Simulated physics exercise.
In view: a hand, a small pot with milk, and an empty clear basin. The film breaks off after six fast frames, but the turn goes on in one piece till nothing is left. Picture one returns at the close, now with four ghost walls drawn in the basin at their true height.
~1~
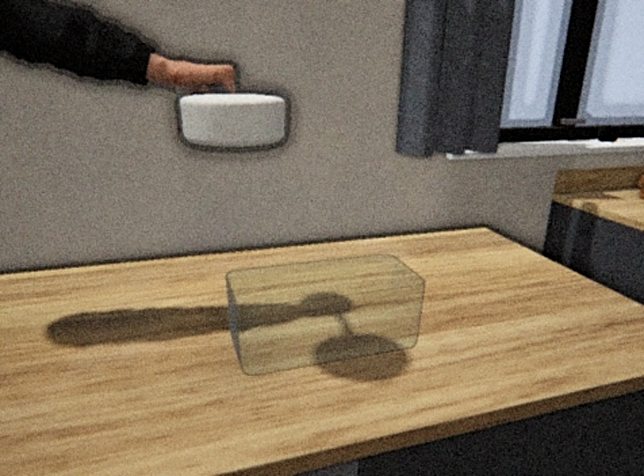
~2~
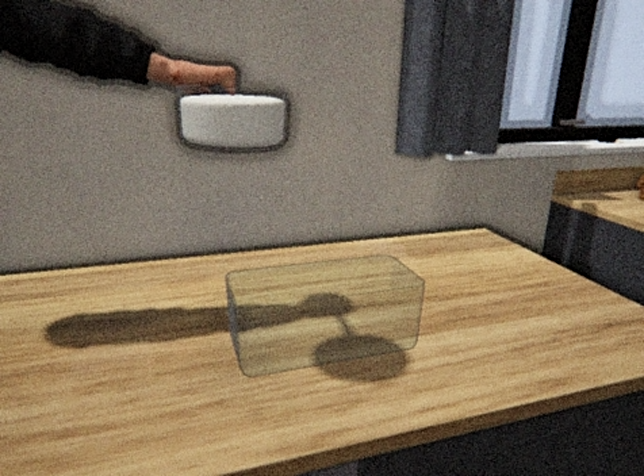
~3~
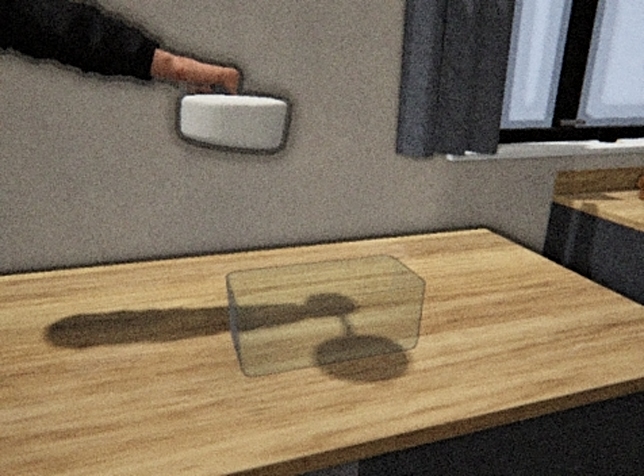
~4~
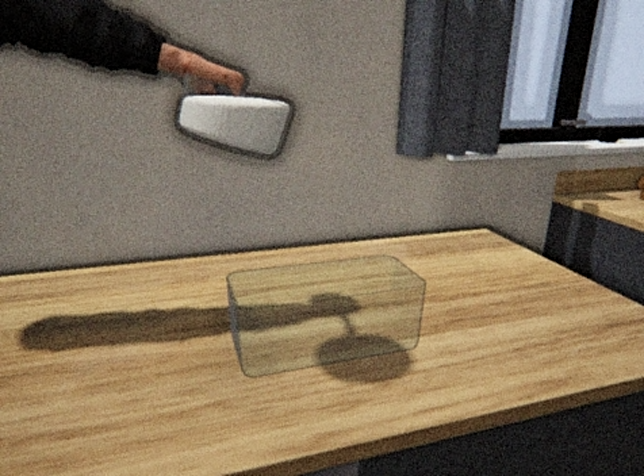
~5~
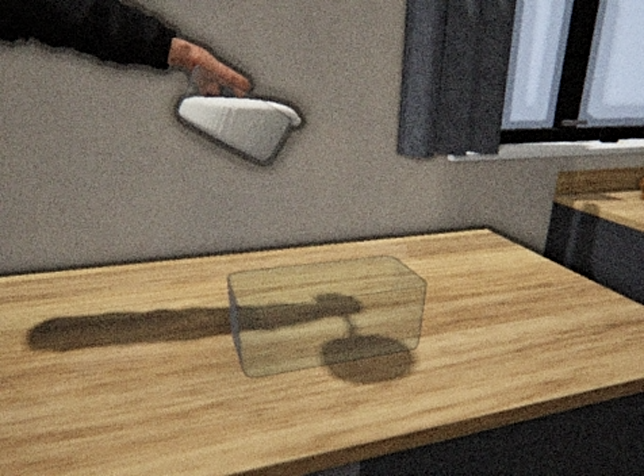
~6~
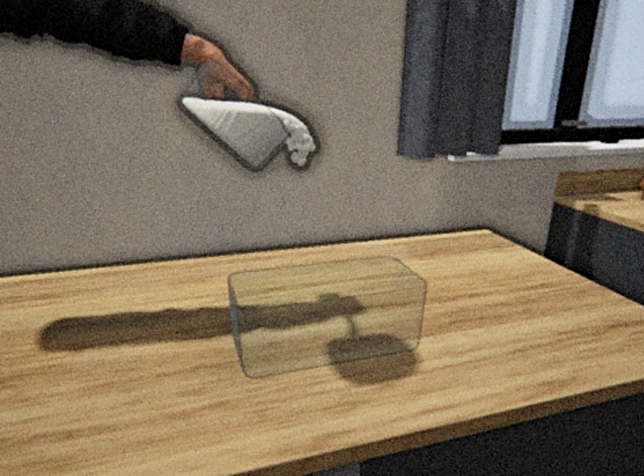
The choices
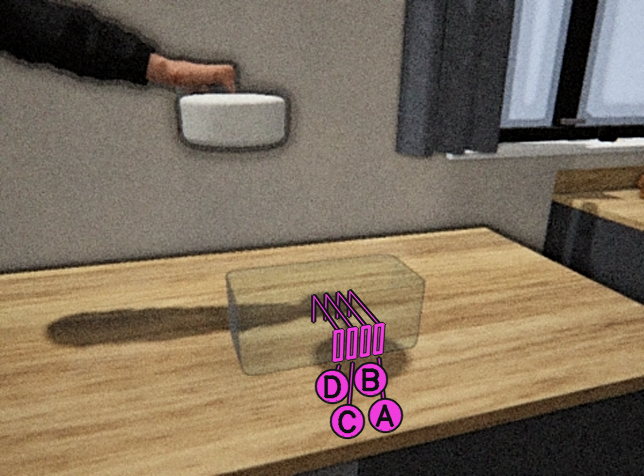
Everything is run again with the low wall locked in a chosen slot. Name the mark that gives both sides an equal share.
Slot C.
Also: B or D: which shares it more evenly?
The answer is D.
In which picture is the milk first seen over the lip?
In picture 5.
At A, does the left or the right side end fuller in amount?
The left side.
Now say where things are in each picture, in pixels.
Upright, lip at (283, 88); basin from (241, 374) to (416, 343); nothing has left yet.
Tipped about 2°, lip at (284, 91); nothing has left yet.
Tipped about 8°, lip at (286, 97); nothing has left yet.
Tipped about 17°, lip at (289, 106); nothing has left yet.
Tipped about 30°, lip at (290, 119); milk is over the lip, down to (294, 122).
Tipped about 44°, lip at (288, 132); milk is over the lip, down to (298, 162).
On the marked copy, A at (379, 358); B at (365, 360); C at (352, 363); D at (338, 365).
With A, about 91 % ends left of the wall and 6 % right of it; 3 % is lost outside.
With B, about 75 % ends left of the wall and 20 % right of it; 5 % is lost outside.
With C, about 52 % ends left of the wall and 45 % right of it; 3 % is lost outside.
With D, about 36 % ends left of the wall and 62 % right of it.
